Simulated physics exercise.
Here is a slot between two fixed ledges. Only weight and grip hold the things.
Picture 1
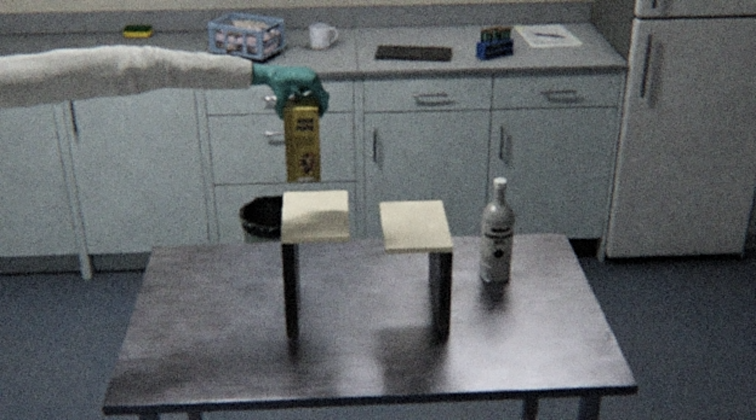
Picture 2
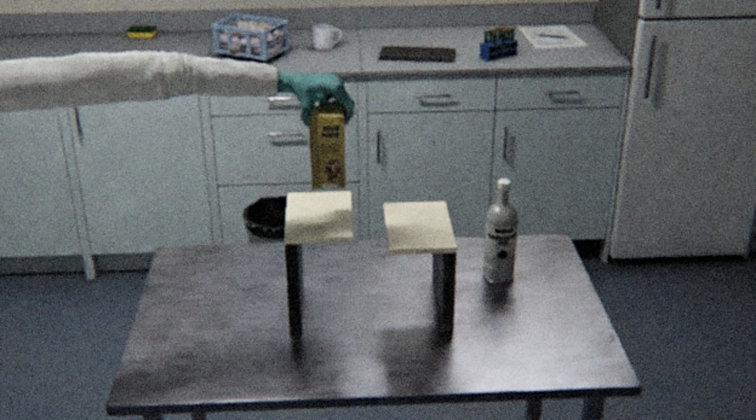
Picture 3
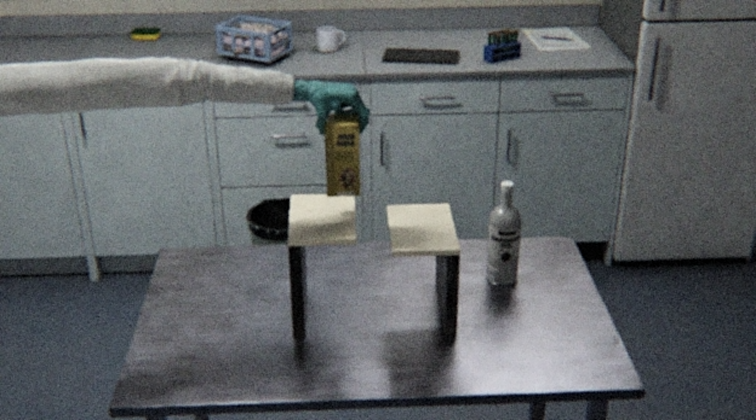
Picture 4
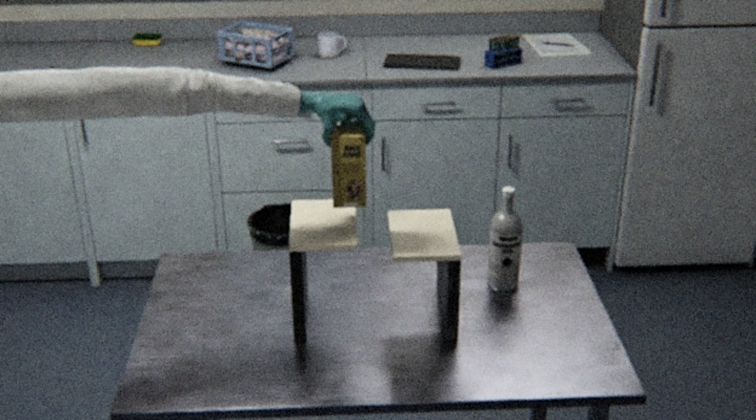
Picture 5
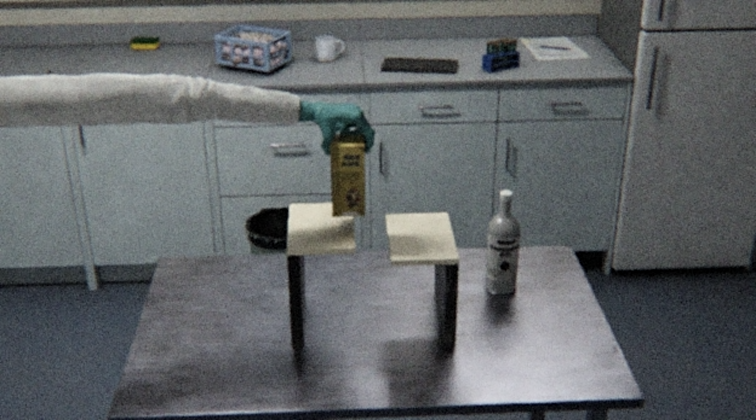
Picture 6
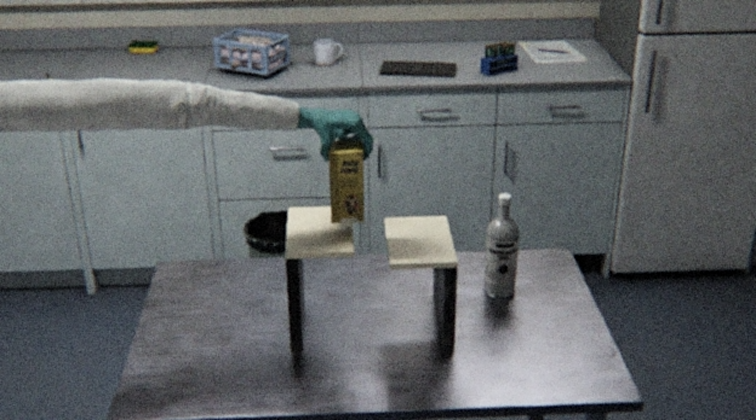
In a kitchen-like room, a green-gloved hand holding a yellow carton moves a short way right and then lowers slightly over the space between two pale-topped stands on a dark table, while a white bottle stands to the right.
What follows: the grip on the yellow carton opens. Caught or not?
Here the carton lodges.
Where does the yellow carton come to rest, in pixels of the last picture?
Near (347, 193).
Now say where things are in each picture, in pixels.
In the first frame, on its way; yellow carton (303, 140); white bottle (498, 229).
In the second frame, on its way; yellow carton (328, 147); white bottle (501, 229).
In the third frame, on its way; yellow carton (342, 156); white bottle (505, 232).
In the fourth frame, on its way; yellow carton (349, 167); white bottle (506, 237).
In the fifth frame, on its way; yellow carton (348, 175); white bottle (504, 241).
In the sixth frame, held still over the gap; yellow carton (347, 182); white bottle (502, 244).
Then, 0.20 s on from there, yellow carton shifted a little near (347, 193).
Then, 0.30 s on from there, yellow carton resting near (347, 193).
In the end, both unmoved. At the end, from the last picture's camera, yellow carton near (347, 193). The carton stays on top.
